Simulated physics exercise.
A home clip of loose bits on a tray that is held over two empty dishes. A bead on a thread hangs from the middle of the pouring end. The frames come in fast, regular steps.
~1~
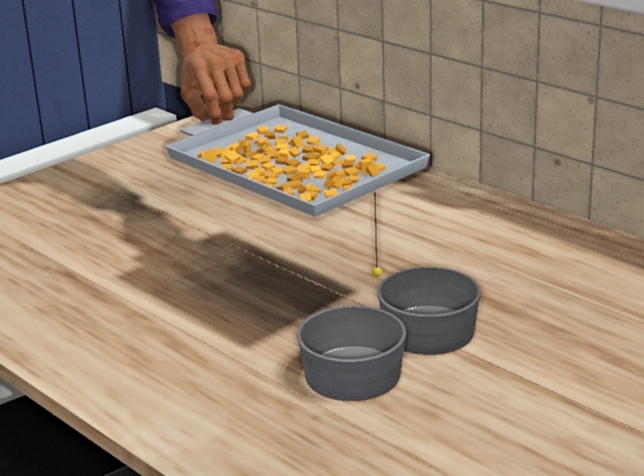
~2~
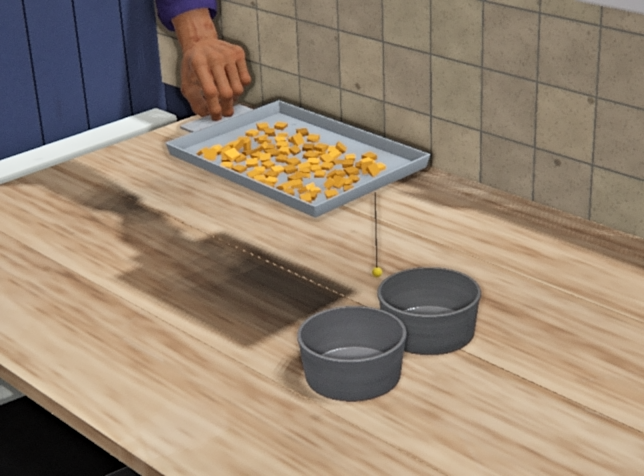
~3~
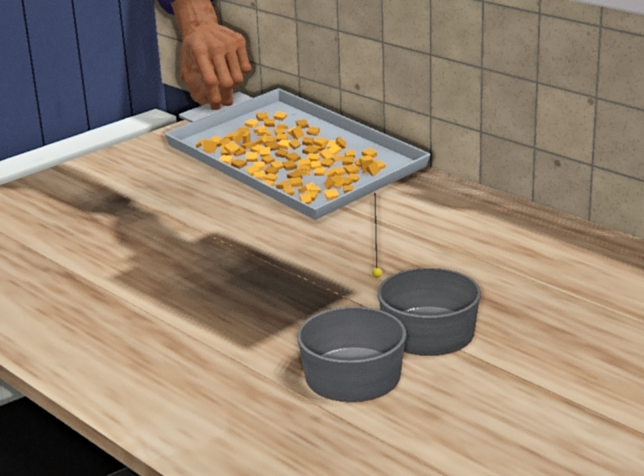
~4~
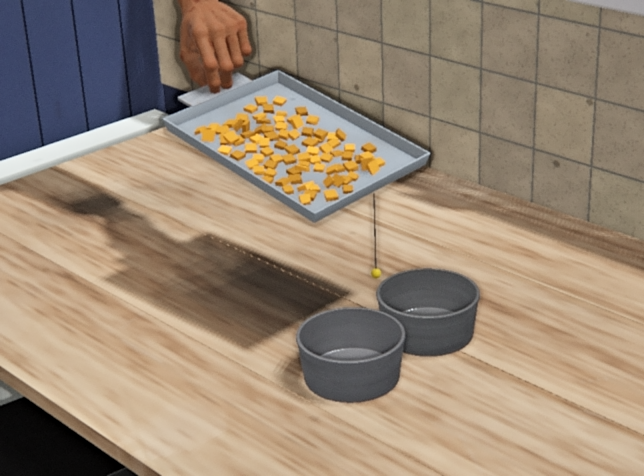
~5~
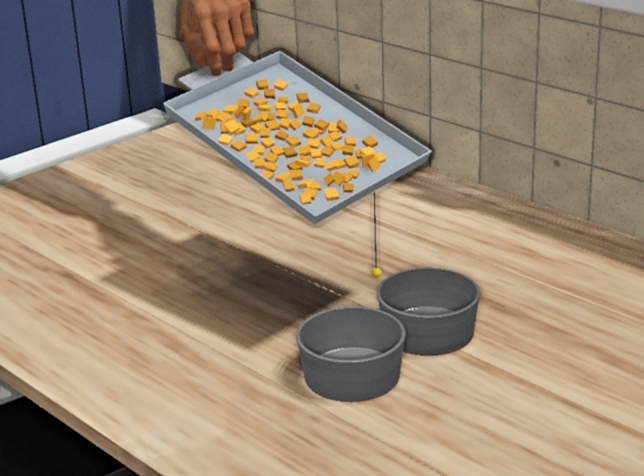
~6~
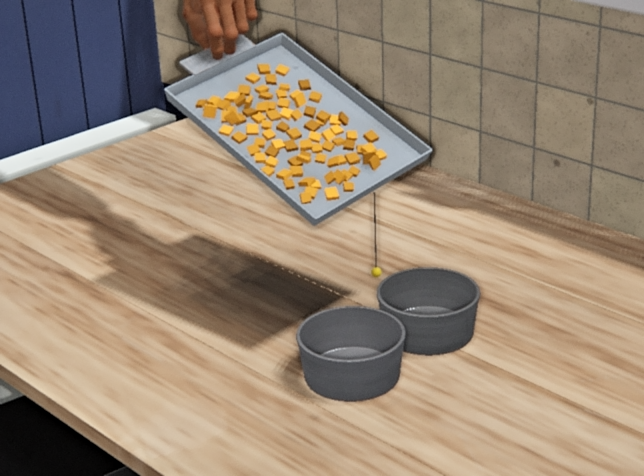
Kitchen counter, a hand steadily tilting a grey tray of small orange crackers, its handle end rising, above two empty dark dishes.
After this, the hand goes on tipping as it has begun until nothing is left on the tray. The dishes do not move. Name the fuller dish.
The left-hand one ends fuller.
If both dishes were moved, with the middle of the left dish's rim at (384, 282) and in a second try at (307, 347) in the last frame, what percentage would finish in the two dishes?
Roughly 10 per cent, and 70 per cent.
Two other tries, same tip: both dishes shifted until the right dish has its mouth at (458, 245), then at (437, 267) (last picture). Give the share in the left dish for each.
About 10 and 70 per cent.
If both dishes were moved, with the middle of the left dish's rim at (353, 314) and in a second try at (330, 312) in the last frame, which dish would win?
In turn: The left-hand dish; the left dish.
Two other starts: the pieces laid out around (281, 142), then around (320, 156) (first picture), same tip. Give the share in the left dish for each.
Roughly 80 per cent, and 60 per cent.
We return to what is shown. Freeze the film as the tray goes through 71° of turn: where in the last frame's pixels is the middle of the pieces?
Close to (329, 177).
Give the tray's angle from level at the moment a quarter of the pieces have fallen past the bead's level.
Roughly 90°.
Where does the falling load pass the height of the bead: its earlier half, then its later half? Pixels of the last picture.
Around (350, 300) and then (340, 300).
Shortly afterwards, tray tipped steeply; all but a few on the tray; a little in the air.
Next, tray tipped past a quarter turn; near two thirds in the left dish; a little in the right dish; near a quarter outside both; a little in the air.
Some moments later, tray tipped past a quarter turn; near two thirds in the left dish; a little in the right dish; near a quarter outside both.
In the end, tray tipped past a quarter turn; near two thirds in the left dish; a little in the right dish; near a quarter outside both.
